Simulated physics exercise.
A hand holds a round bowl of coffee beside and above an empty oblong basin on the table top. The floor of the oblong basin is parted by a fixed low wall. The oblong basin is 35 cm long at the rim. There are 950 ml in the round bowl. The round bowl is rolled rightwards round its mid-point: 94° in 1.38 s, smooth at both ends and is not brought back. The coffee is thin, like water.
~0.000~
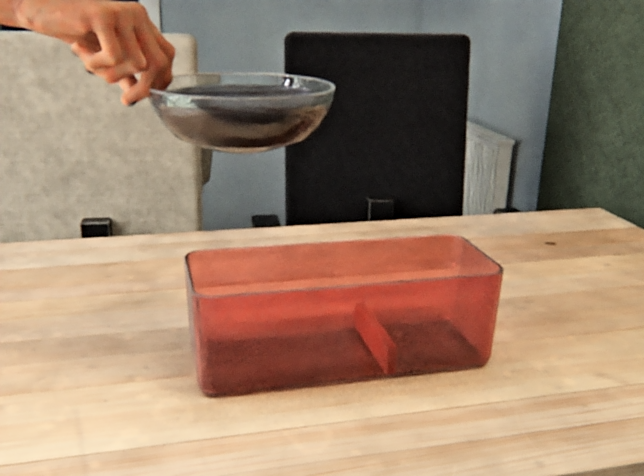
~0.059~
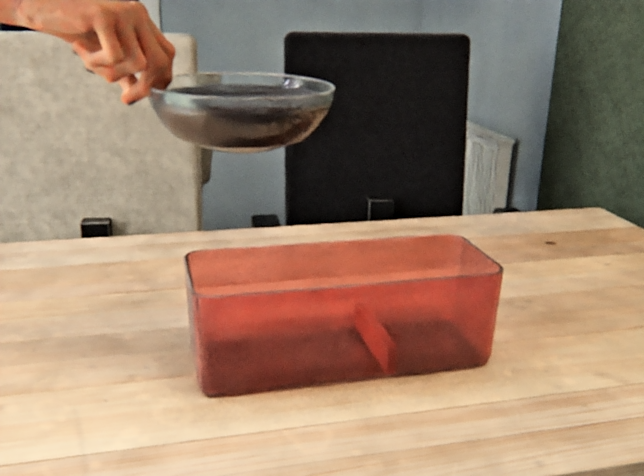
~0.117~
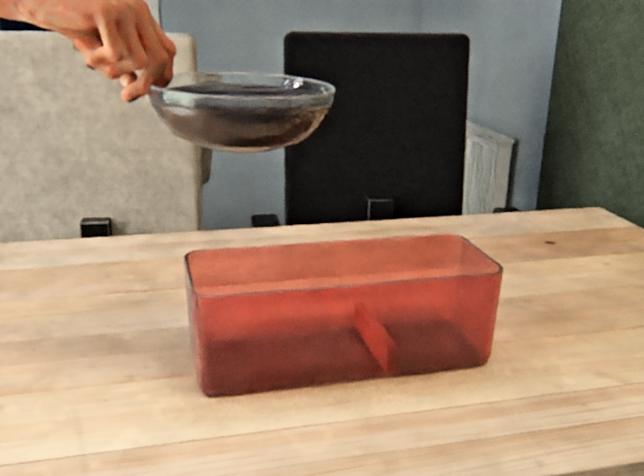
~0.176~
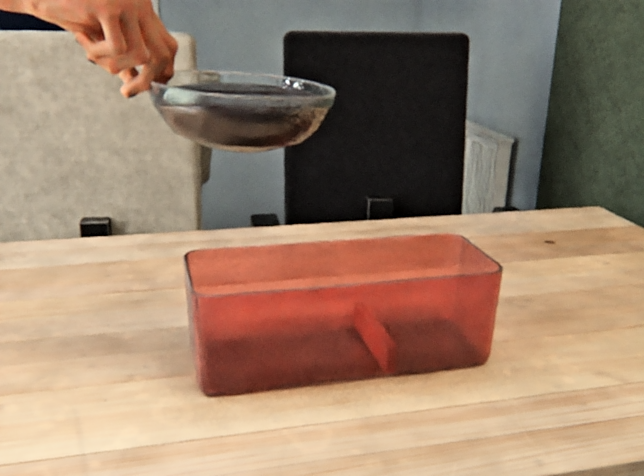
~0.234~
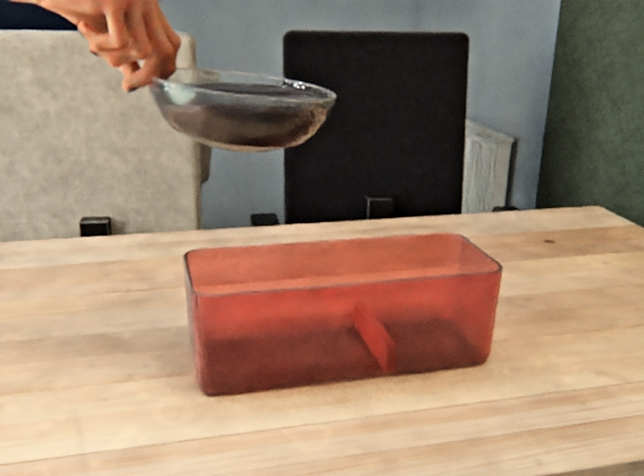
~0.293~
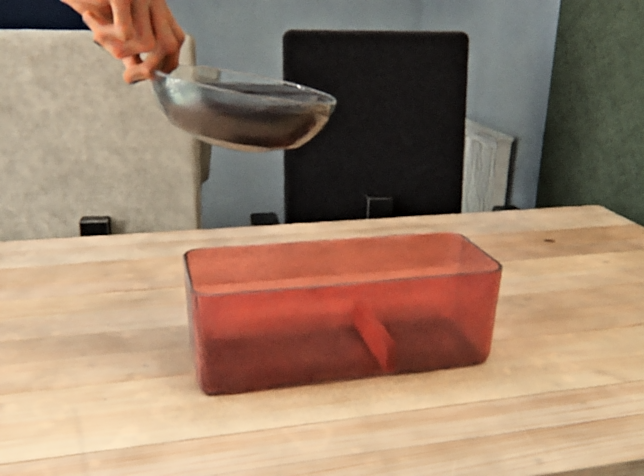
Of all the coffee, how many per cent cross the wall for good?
About 50 per cent.
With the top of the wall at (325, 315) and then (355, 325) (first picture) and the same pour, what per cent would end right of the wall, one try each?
In turn about 85 and 60 per cent.
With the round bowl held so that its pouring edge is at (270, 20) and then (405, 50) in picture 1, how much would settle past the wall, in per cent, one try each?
In turn about 20 and 55 per cent.
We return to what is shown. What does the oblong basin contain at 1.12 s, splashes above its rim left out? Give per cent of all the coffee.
About 86 per cent.
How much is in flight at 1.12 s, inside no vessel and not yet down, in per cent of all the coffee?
About 5 per cent.
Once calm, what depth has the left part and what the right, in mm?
Left about 14 mm, right about 30 mm.
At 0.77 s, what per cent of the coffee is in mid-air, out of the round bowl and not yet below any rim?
Some 42 per cent.
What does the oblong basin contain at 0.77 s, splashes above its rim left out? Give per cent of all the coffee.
About 22 per cent.
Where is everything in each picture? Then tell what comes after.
The first frame shows tilt 0°; pouring edge (331, 86); surface from (152, 97) to (325, 94); the oblong basin's rim runs from (189, 275) to (482, 253); the wall's top is at (375, 324).
The second frame shows tilt 0°; pouring edge (331, 86); surface from (152, 97) to (325, 95).
The third frame shows tilt 2°; pouring edge (331, 88); surface from (152, 95) to (325, 96).
The fourth frame shows tilt 4°; pouring edge (331, 90); surface from (153, 94) to (325, 97).
The fifth frame shows tilt 7°; pouring edge (331, 94); surface from (154, 93) to (326, 97).
The sixth frame shows tilt 10°; pouring edge (332, 99); surface from (158, 92) to (329, 96).
Then, 0.77 s in, the tilt is 55° and 35 per cent is still to pour, 3 is left of the wall and 19 right of it.
Then, 1.12 s in, the tilt is 86° and 2 per cent is still to pour, 28 is left of the wall and 58 right of it.
Then, 1.48 s in, the tilt is 94° and 0 per cent is still to pour, 41 is left of the wall and 52 right of it.
Then, 1.88 s in, the tilt is 94° and 0 per cent is still to pour, 42 is left of the wall and 51 right of it.
Finally, 43 per cent lies left of the wall, 50 right of it and 7 outside.
